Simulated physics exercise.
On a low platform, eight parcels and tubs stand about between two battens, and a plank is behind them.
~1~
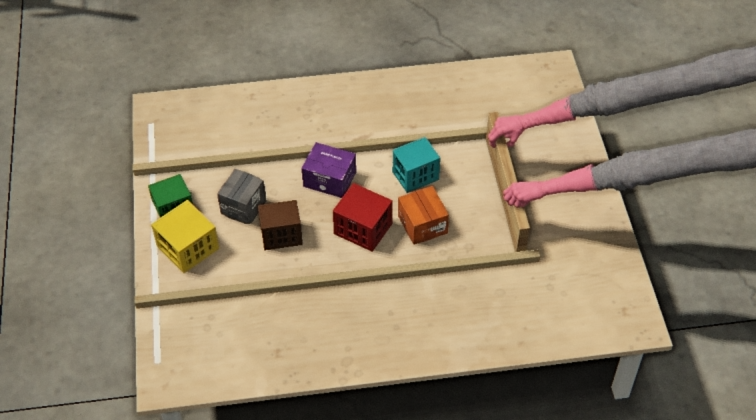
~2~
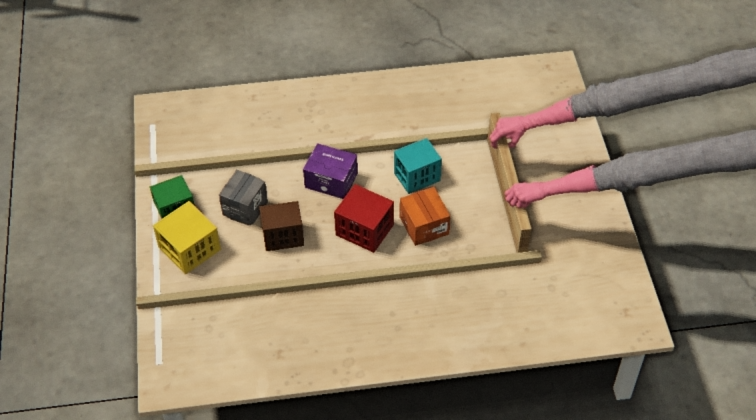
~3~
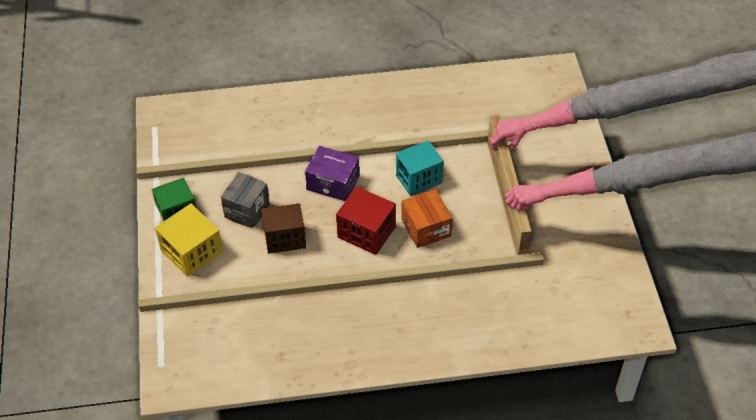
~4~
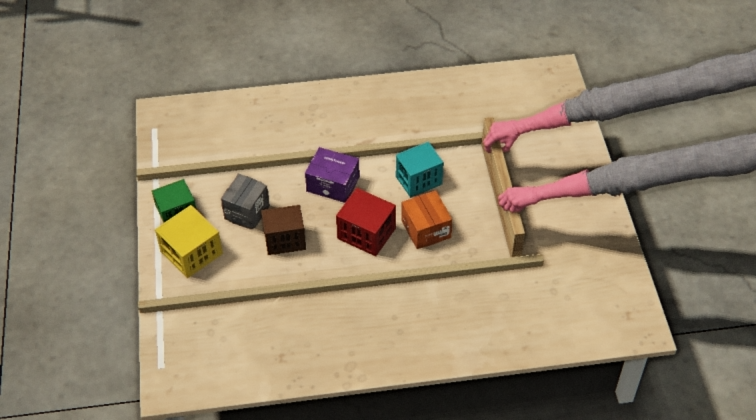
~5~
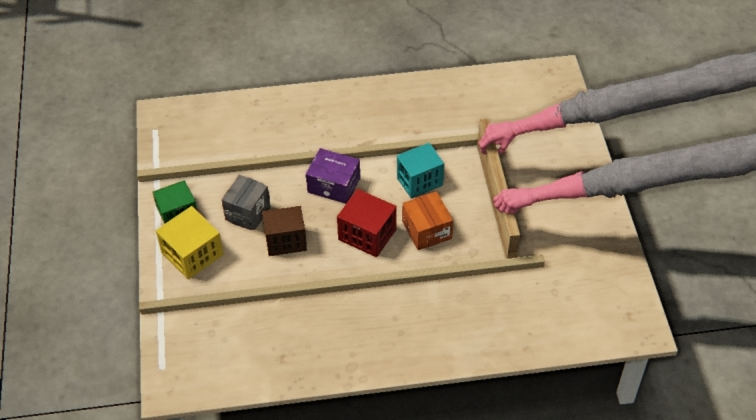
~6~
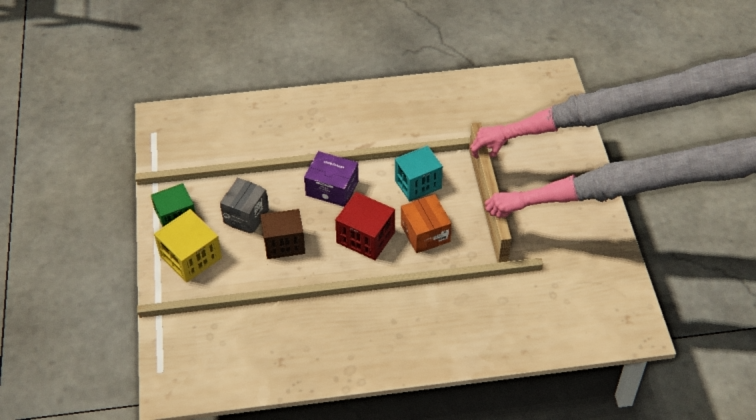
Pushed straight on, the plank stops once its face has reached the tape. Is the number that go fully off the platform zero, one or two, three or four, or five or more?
The edge claims more than four.
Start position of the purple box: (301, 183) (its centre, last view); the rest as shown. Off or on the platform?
Placed there, the purple box ends up below.
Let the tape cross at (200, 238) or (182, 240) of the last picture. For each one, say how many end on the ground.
Tallies: 4, 6.
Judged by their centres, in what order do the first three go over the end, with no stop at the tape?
Listed earliest first: Yellow crate, brown crate, green crate.
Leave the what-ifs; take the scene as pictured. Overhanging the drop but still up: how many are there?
That would be 1.
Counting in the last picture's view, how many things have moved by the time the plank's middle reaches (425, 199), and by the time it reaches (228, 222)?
Counts: 3 / 8.
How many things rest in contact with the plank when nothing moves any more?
The count in contact is 1.
A little later, none off yet; green crate at rest near (174, 207); yellow crate at rest near (188, 246); grey parcel at rest near (245, 206).
Next, none off yet; green crate shifted a little near (166, 204); yellow crate shifted about its own width near (157, 249); grey parcel shifted about its own width near (196, 215).
Later still, one off so far; green crate tilted well over near (124, 209); yellow crate fallen near (127, 303); grey parcel tilted a little near (122, 243).
When it is over, the number that fall off is five or more; down, turquoise crate, red crate, purple box, brown crate, grey parcel, yellow crate and green crate.
